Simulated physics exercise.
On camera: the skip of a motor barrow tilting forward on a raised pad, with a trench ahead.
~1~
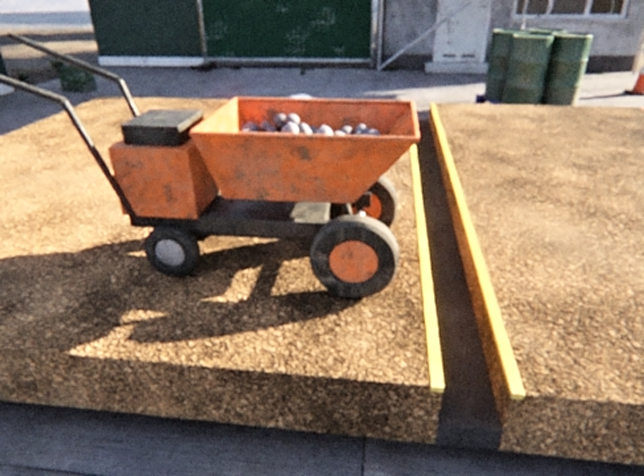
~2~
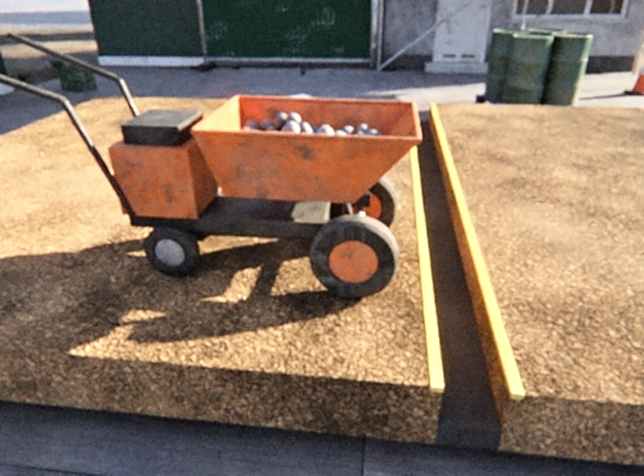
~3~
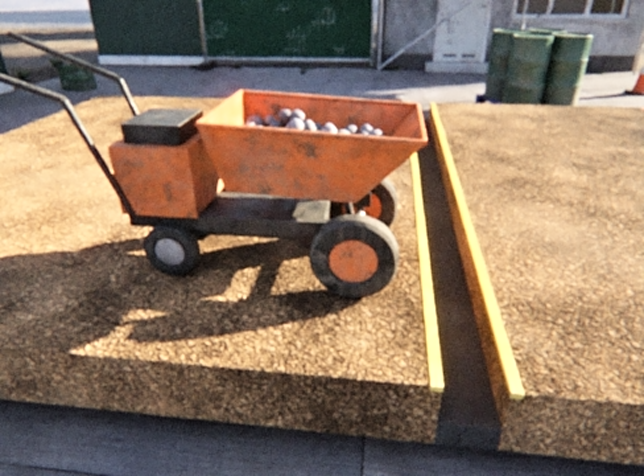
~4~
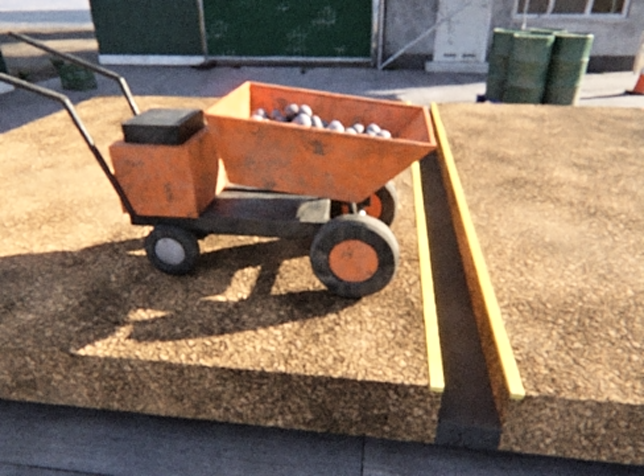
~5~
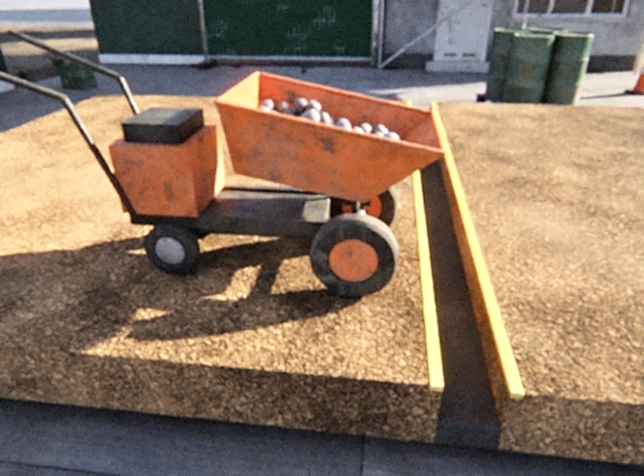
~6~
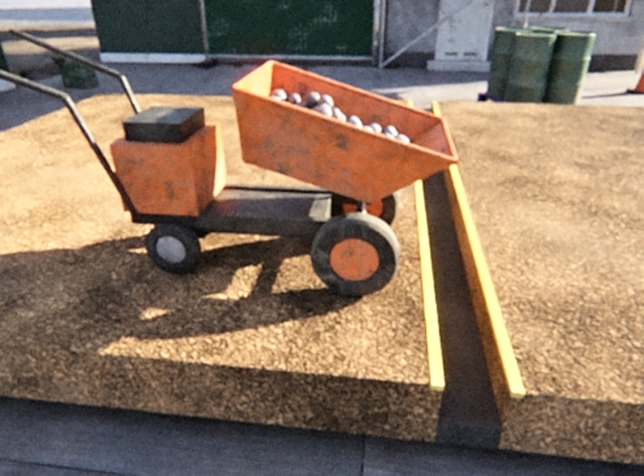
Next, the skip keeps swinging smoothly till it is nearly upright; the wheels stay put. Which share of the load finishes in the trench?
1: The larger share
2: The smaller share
Option 2: The smaller share.
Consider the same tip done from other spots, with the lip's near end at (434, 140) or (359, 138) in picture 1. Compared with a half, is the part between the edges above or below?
In the first case a smaller fraction; in the second case upwards of half.
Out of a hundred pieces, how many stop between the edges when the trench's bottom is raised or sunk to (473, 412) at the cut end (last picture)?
Estimate: Approx. 0 in a hundred.
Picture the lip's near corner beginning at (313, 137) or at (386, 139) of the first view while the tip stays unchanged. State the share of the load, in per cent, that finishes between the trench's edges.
Estimates, in order: 60 % then 50 %.
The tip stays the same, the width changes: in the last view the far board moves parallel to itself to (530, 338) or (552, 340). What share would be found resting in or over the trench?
Respectively, 40 % and 80 %.
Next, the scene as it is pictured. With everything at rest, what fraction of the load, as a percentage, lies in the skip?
It works out near 30 percent.
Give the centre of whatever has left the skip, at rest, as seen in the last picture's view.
Near (548, 266).
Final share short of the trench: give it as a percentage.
Result: Some 0 % of the load.
Just after the last frame, skip tipped steeply; every one in the skip.
A moment on, skip tipped right over; roughly two thirds in the skip; roughly a third beyond it.
Further on, skip tipped right over; roughly a third in the skip; just a few in or heaped over the trench; roughly two thirds beyond it.
When it is over, skip tipped right over; roughly a third in the skip; just a few in or heaped over the trench; roughly two thirds beyond it.
